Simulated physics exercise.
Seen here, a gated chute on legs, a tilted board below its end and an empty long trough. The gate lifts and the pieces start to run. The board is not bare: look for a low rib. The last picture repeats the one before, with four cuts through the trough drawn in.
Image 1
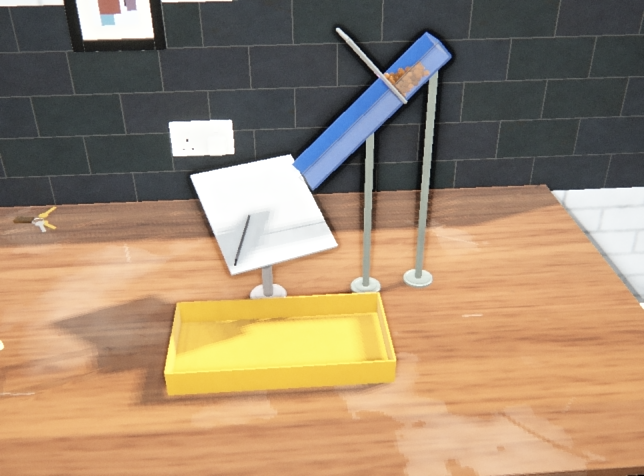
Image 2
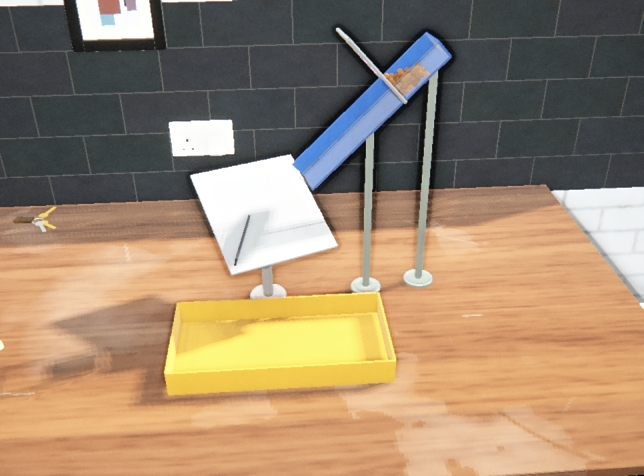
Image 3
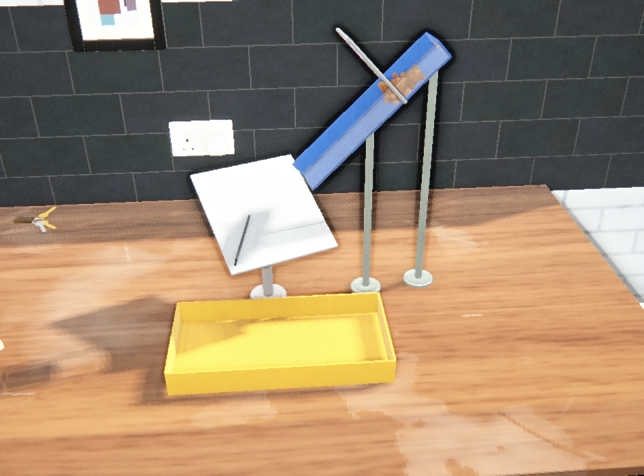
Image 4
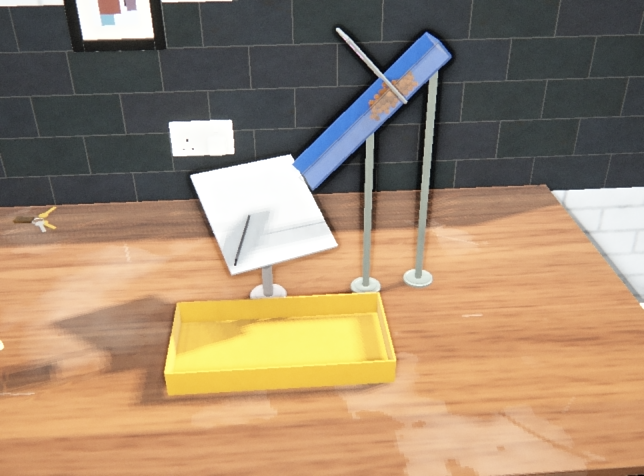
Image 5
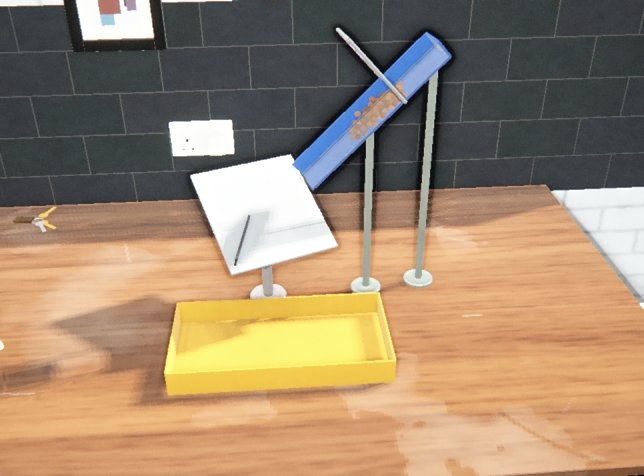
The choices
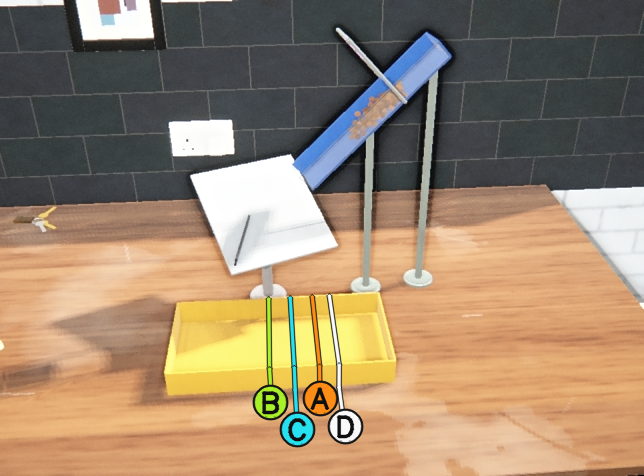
On a wooden counter against a dark tiled wall, a blue chute on thin legs slopes down toward a tilted white board with a low dark rib, above an empty yellow trough. Small brown pieces rest behind the raised gate, then slide down and left along the chute, spreading out.
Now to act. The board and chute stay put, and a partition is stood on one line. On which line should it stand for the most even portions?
Use line B.
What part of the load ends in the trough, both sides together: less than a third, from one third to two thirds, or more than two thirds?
About that: More than two thirds.
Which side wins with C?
More lands on the left.
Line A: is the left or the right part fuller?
Left.
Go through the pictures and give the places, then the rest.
The first picture shows load behind the gate at (404, 82), cereal balls; lip of the chute at (309, 183), sloping fairly steeply.
The second picture shows middle of the board at (263, 210), tilted gently; middle of its low edge at (286, 259); of its high edge at (242, 165).
The third picture shows front corners of the trough at (165, 373) and (395, 360), empty; front of the load at (387, 101).
The fourth picture shows middle of the load at (391, 96); its front at (372, 117), about a quarter of the way to the lip; rib from (249, 215) to (236, 259).
The fifth picture shows middle of the load at (376, 108); its front at (352, 137), about half of the way to the lip.
On the marked copy, line A crosses the front rim at (319, 365); line B crosses the front rim at (269, 368); line C crosses the front rim at (294, 366); line D crosses the front rim at (339, 364).
Choosing A, of what is caught, nearly all on the left of the divider, a small part on the right.
Choosing B, of what is caught, about two thirds on the left of the divider, about a third on the right.
Choosing C, of what is caught, most on the left of the divider, a small part on the right.
Choosing D, of what is caught, nearly all on the left of the divider, a stray few on the right.
